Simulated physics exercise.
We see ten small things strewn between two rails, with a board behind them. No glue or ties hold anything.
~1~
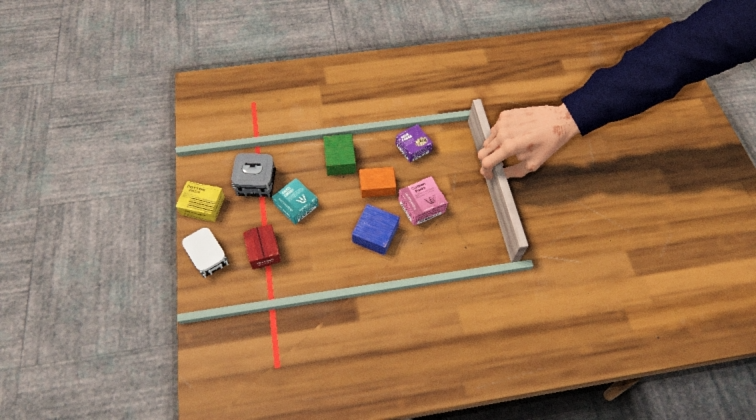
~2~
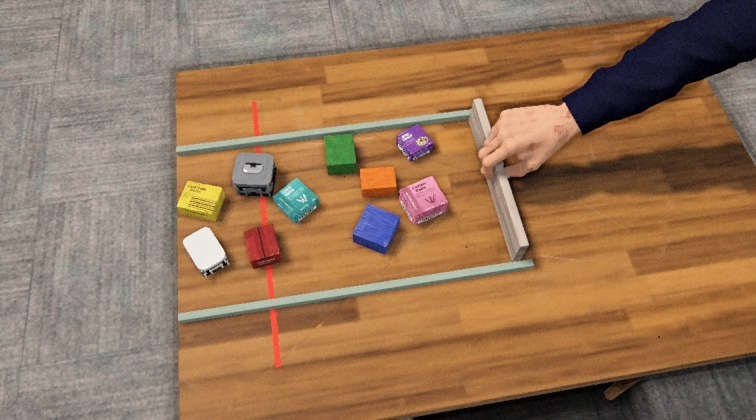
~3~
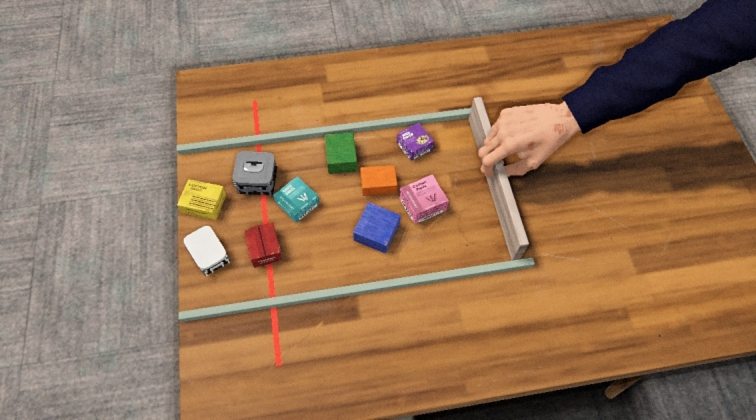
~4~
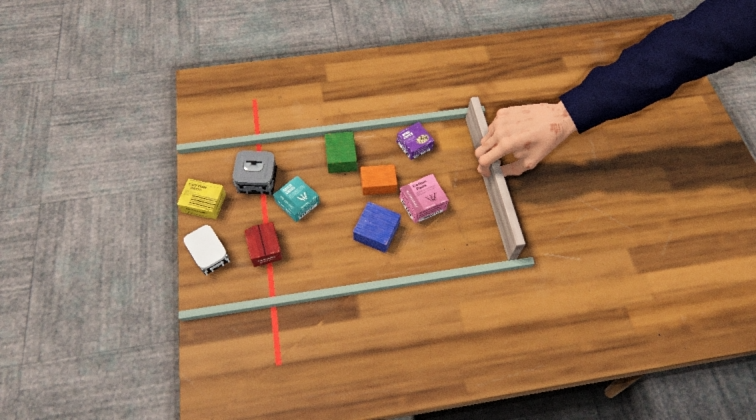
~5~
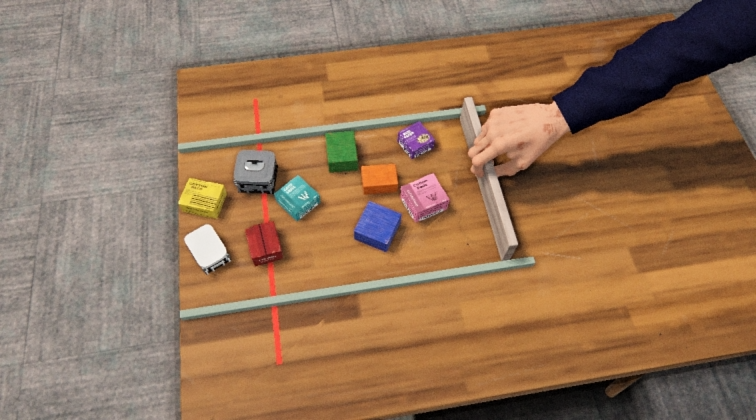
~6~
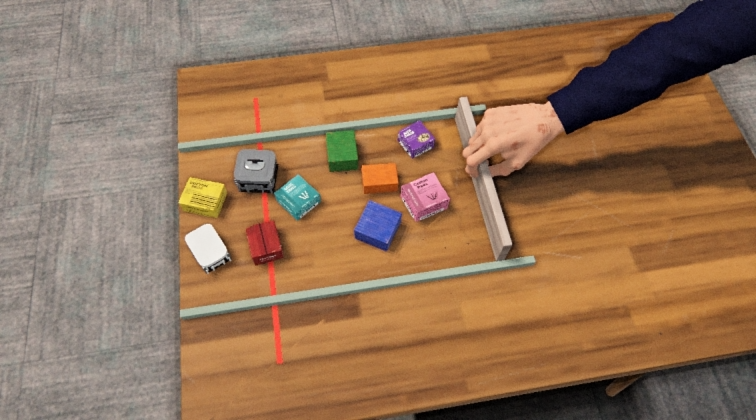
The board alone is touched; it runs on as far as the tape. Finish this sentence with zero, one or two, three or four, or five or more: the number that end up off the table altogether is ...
The number that end up off the table altogether is one or two.
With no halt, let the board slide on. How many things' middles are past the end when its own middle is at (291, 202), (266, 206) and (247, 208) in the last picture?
Counts: 1, 1, 3.
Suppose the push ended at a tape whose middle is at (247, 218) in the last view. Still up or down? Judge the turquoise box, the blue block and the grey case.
In short: Turquoise box safe, blue block safe, grey case gone.
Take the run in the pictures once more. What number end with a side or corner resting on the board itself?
Tally at the end: 4.
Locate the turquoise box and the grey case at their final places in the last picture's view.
Final centres, in order: Near (211, 210), near (184, 181).
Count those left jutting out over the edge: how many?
Count of overhanging things: 2.
Early on, none off yet; yellow box at rest near (203, 198); white case at rest near (208, 249); grey case at rest near (257, 171).
A while later, none off yet; yellow box at rest near (203, 198); white case at rest near (208, 249); grey case travelled a little near (246, 173).
Finally, the number that fall off is one or two; lost, yellow box.
